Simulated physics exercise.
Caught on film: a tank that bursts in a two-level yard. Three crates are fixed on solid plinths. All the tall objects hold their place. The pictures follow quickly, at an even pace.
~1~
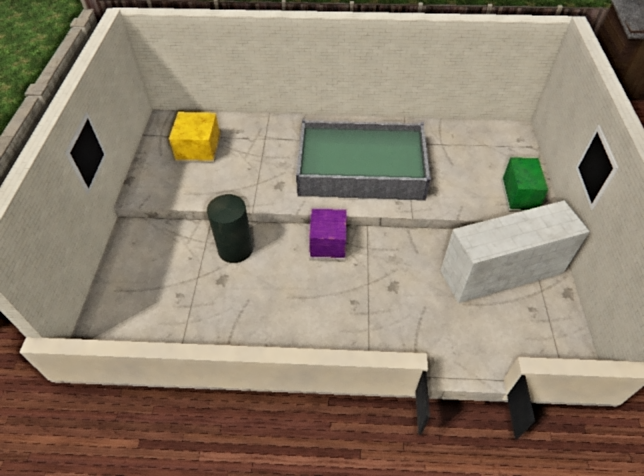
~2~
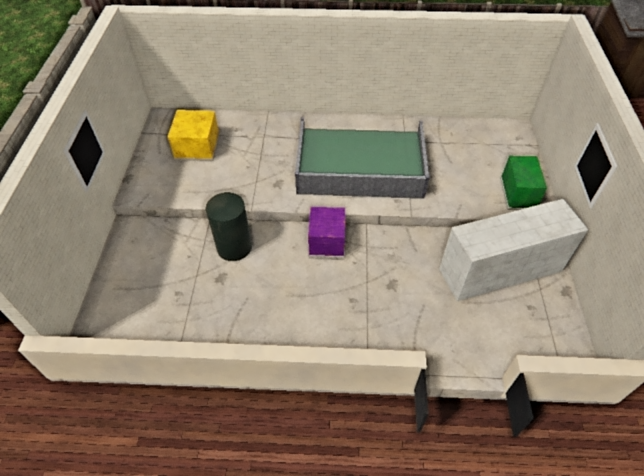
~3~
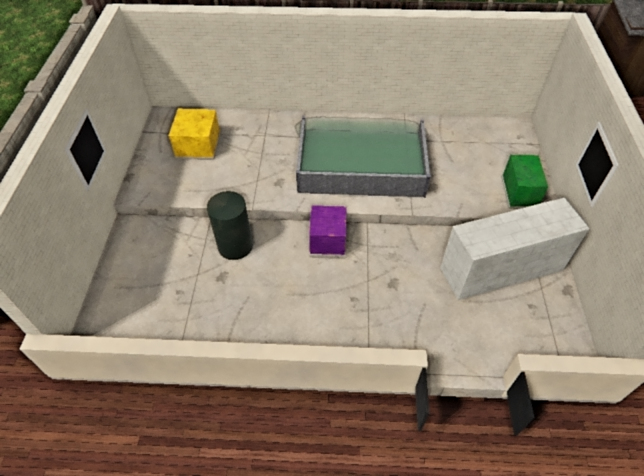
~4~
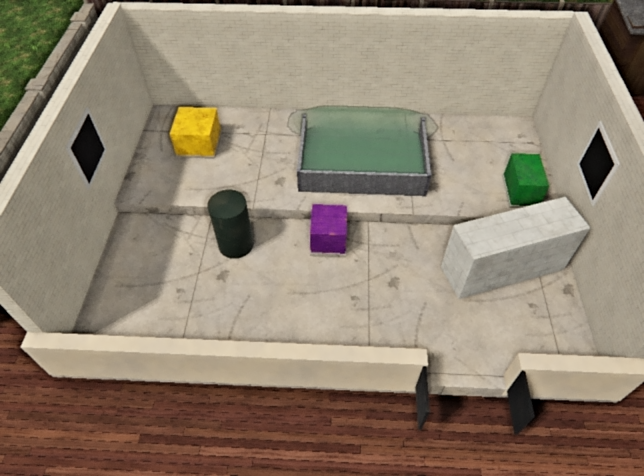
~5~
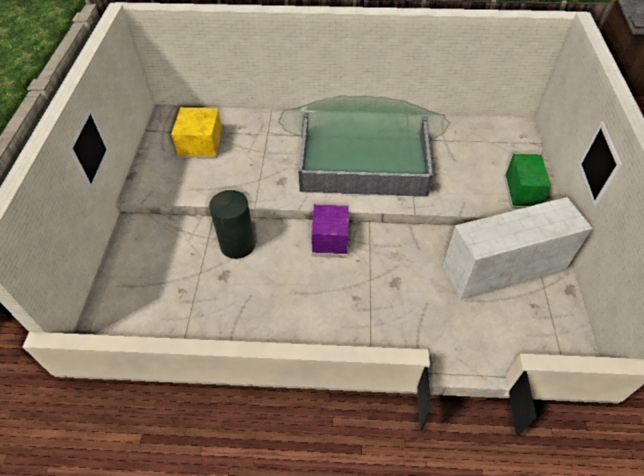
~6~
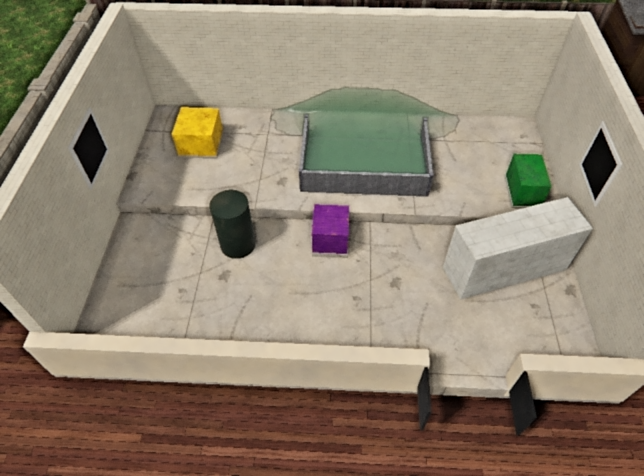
A walled yard with a pale stone floor on two levels, bordered by wooden decking, is seen from high above the open front side. A grey-rimmed tank of green water stands at the back, with a yellow block left, a purple block and dark green cylinder nearer, and a green block and pale slab right. The water stirs, then pours out over the tank's far side and spreads outward along the back wall, while the blocks stay put and the view shifts very slightly.
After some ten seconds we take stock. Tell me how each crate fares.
One by one: The yellow crate gets wet; the green crate gets wet; the purple crate stays dry.
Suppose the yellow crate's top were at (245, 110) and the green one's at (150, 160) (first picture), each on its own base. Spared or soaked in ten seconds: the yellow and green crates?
In short: The yellow one gets wet; the green one is topped.
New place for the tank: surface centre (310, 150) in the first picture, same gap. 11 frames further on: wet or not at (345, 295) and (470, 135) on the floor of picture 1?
One after the other: Free of water, under water.
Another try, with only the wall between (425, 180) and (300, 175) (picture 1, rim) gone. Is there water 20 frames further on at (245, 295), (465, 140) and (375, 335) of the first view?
One after the other: Covered, no water, flooded.
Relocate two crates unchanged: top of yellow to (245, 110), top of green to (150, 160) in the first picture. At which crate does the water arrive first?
The yellow one.
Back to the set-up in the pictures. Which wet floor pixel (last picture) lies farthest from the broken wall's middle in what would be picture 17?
Around (154, 110).
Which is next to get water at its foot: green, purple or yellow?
It is the yellow crate.
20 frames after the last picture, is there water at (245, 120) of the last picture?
At that place: Under water.
A moment on, water covers 10 % of the floor; the yellow crate not reached, the green crate not reached, the purple crate not reached.
Next, water covers 20 % of the floor; the yellow crate water round its plinth, the green crate water round its plinth, the purple crate not reached.
Then, water covers 30 % of the floor; the yellow crate water round its plinth, the green crate water round its plinth, the purple crate not reached.
Later, water covers 60 % of the floor; the yellow crate water round its plinth, the green crate water round its plinth, the purple crate water round its plinth.
In the end, water covers 90 % of the floor; the yellow crate was topped, the green crate was topped, the purple crate stayed above the water.
